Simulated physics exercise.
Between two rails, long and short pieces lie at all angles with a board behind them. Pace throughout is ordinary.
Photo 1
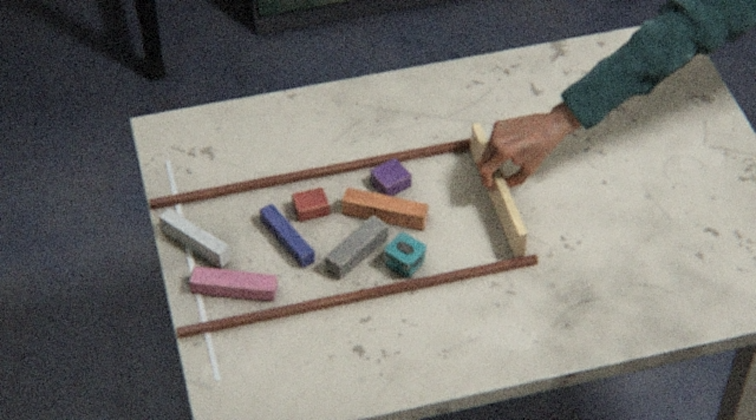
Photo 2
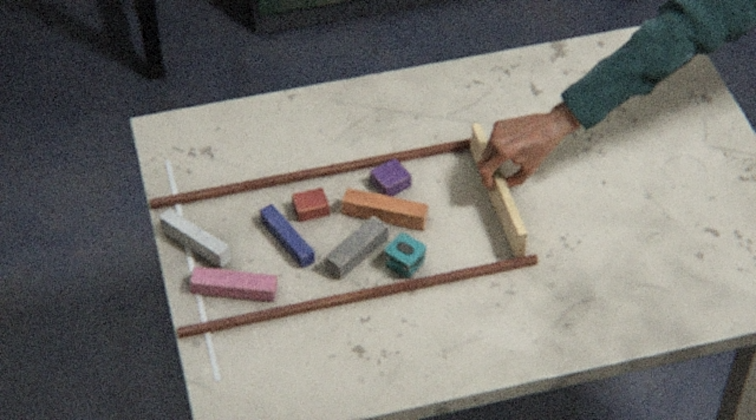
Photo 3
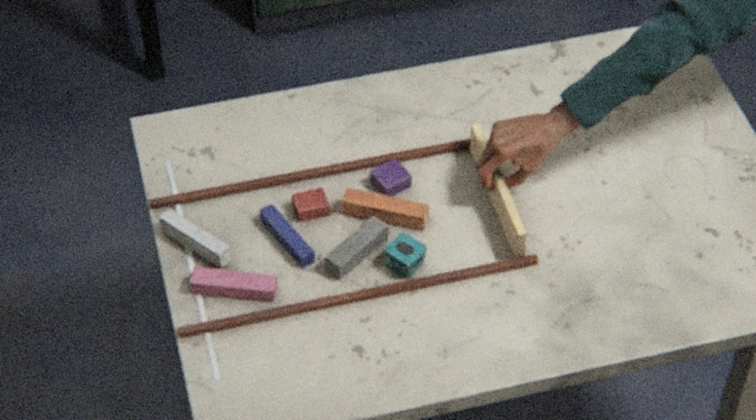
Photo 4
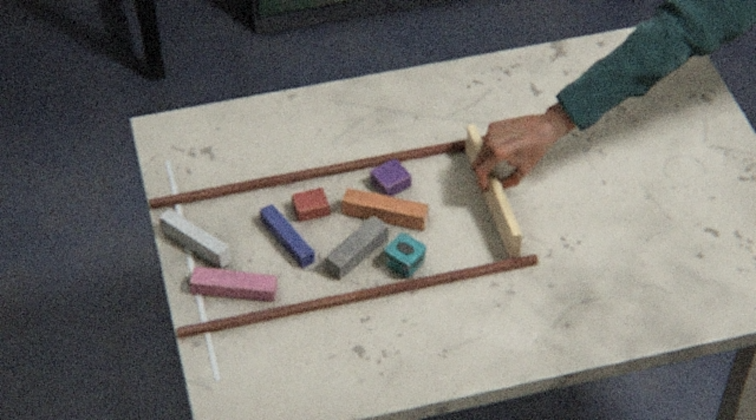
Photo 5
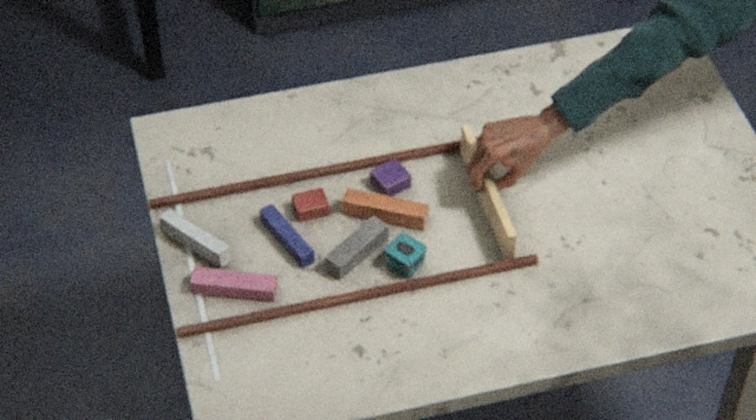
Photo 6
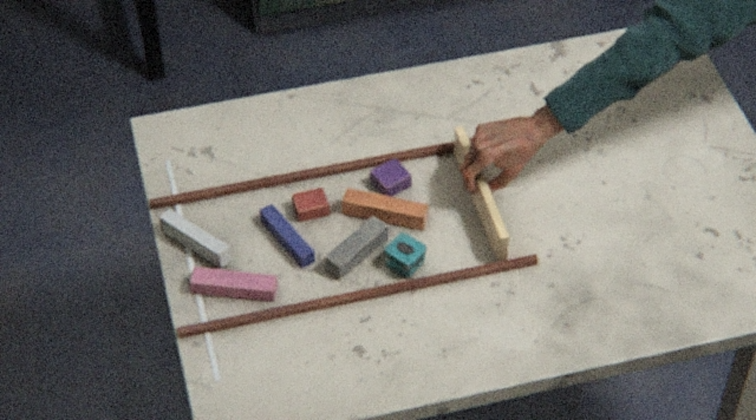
On a pale tabletop, a hand slides a wooden board slightly left between two rails.
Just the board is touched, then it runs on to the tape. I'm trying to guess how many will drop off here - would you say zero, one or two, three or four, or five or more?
I'd say five or more.
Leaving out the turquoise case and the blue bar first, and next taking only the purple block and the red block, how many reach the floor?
The number is 4 for the first case and 4 for the second.
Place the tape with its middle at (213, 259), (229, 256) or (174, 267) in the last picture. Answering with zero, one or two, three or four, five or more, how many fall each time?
In the order the places were given: 3 or 4, three or four, at least five.
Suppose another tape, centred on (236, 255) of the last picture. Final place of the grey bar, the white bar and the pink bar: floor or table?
Taking each: The grey bar holds its spot, the white bar topples, the pink bar topples.
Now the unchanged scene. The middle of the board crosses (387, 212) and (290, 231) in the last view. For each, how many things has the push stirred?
At that stage 5; at the next, 8.
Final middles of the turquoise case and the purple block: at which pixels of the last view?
The turquoise case comes to rest close to (179, 305), while the purple block rests close to (165, 216).
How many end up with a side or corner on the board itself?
Contact count: 2.
Early on, none off yet; white bar at rest near (195, 238); pink bar at rest near (234, 284); blue bar moving near (281, 240).
Finally, the number that fall off is five or more; lost, orange bar, grey bar, red block, blue bar, pink bar and white bar.
